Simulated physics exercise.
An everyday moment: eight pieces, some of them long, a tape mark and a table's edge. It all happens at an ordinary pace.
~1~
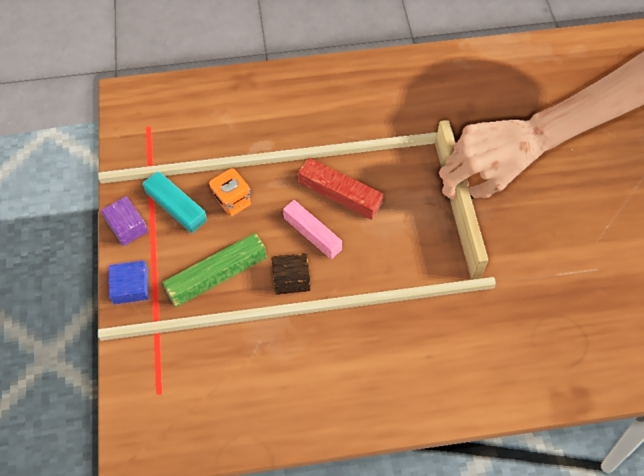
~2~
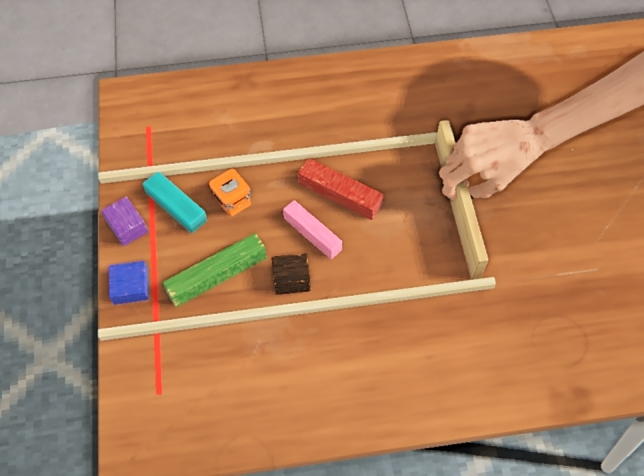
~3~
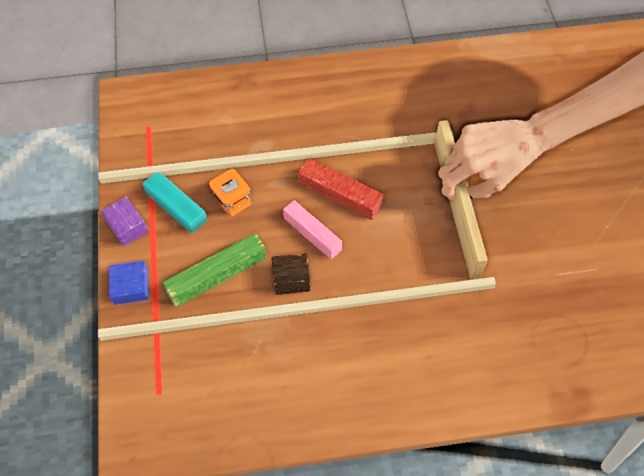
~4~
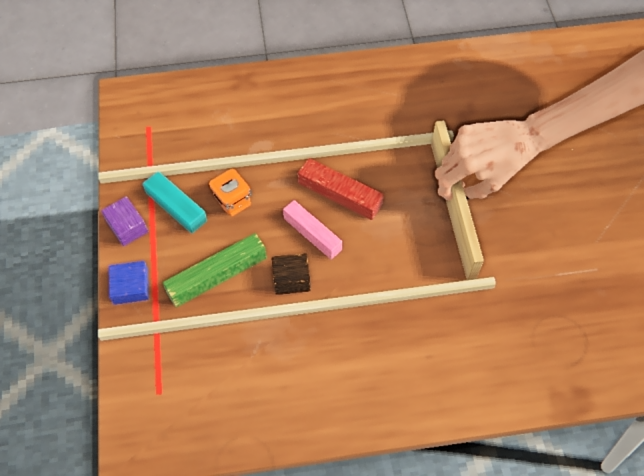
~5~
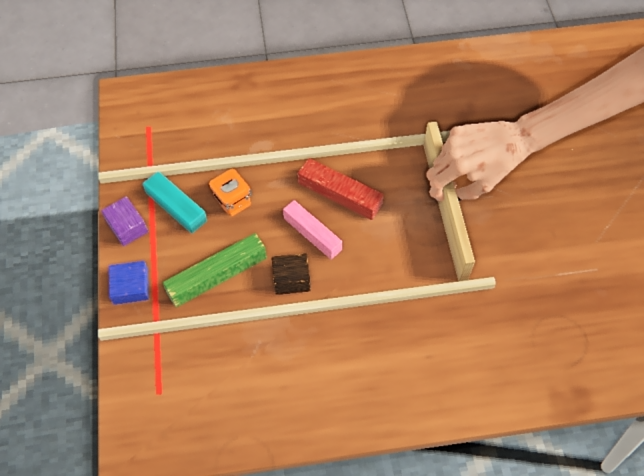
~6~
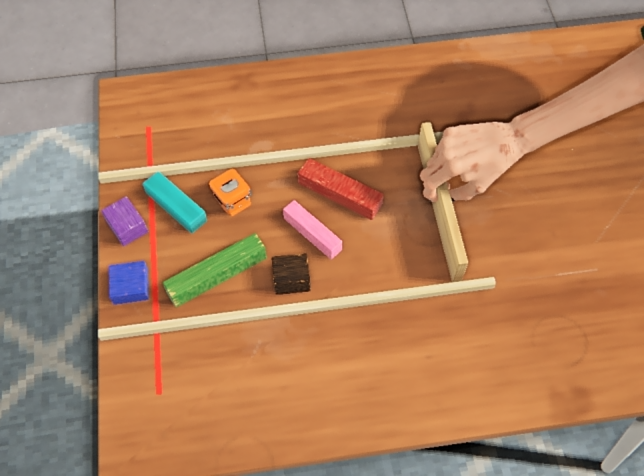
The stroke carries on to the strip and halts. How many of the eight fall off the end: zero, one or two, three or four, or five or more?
Here the number that fall off is three or four.
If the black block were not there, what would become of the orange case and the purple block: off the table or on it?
The orange case remains up, the purple block goes over.
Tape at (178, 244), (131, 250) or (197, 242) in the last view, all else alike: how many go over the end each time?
Try by try, 1, 5 and 0.
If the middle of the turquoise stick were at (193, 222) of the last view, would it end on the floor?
Then it drops off.
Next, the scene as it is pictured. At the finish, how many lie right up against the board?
3 of them.
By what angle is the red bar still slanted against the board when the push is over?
Roughly 0° out of line.
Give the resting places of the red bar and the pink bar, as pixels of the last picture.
Near (139, 210) and (125, 258).
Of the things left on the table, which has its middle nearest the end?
It is the orange case.
Soon after, none off yet; purple block at rest near (125, 221); blue block at rest near (129, 283); turquoise stick at rest near (175, 202).
In the end, the number that fall off is three or four; gone, green bar, turquoise stick, blue block and purple block.
